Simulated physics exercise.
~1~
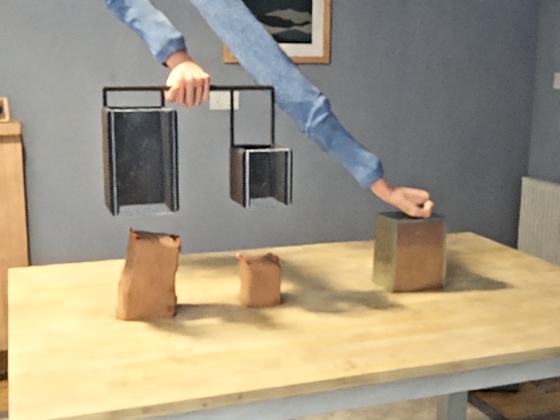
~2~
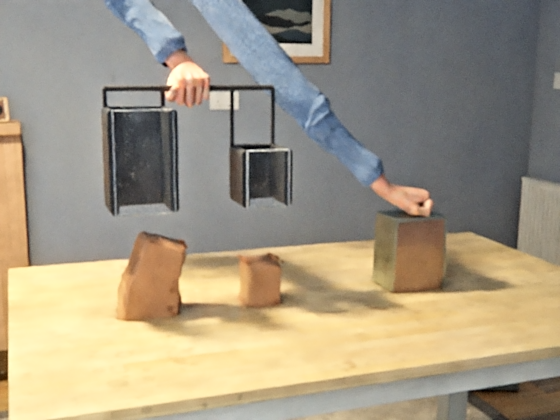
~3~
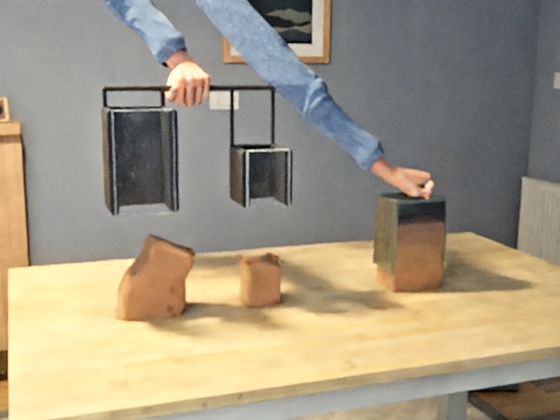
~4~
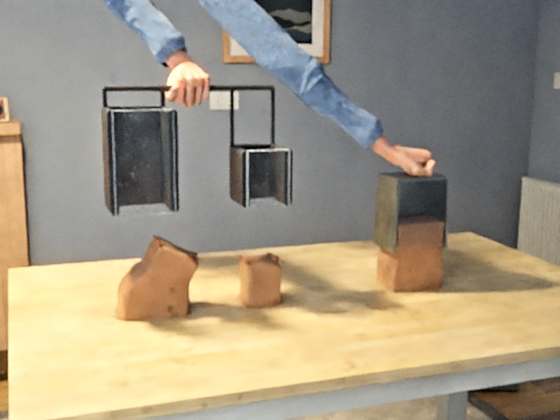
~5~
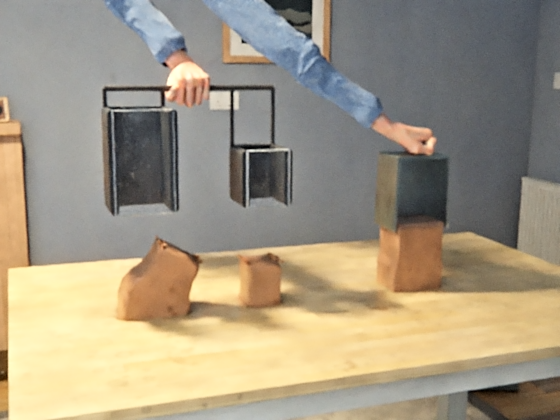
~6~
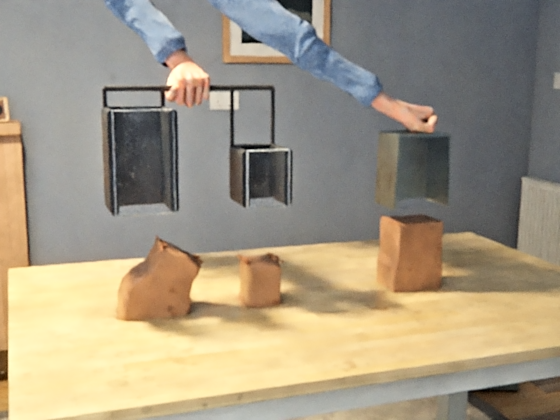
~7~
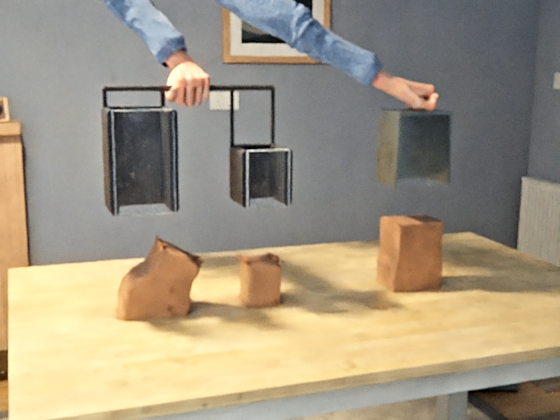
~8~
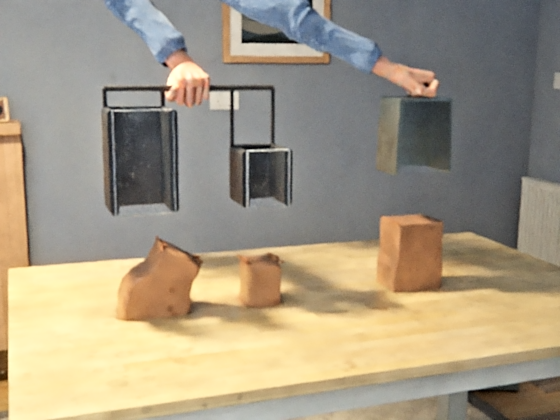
At the start, one hand holds a dark frame with two open metal tins above two reddish-brown clay blocks on a wooden table, while another hand rests on a tin at the right. The taller block on the left sags and bulges toward the right, then settles into a lopsided shape, while the small middle one barely changes. Meanwhile the right hand draws its tin upward, gradually baring a block of clay beneath. The tin clears the top and rises a little further. It ends held above the block, which stands upright, nearly as tall as the tin.
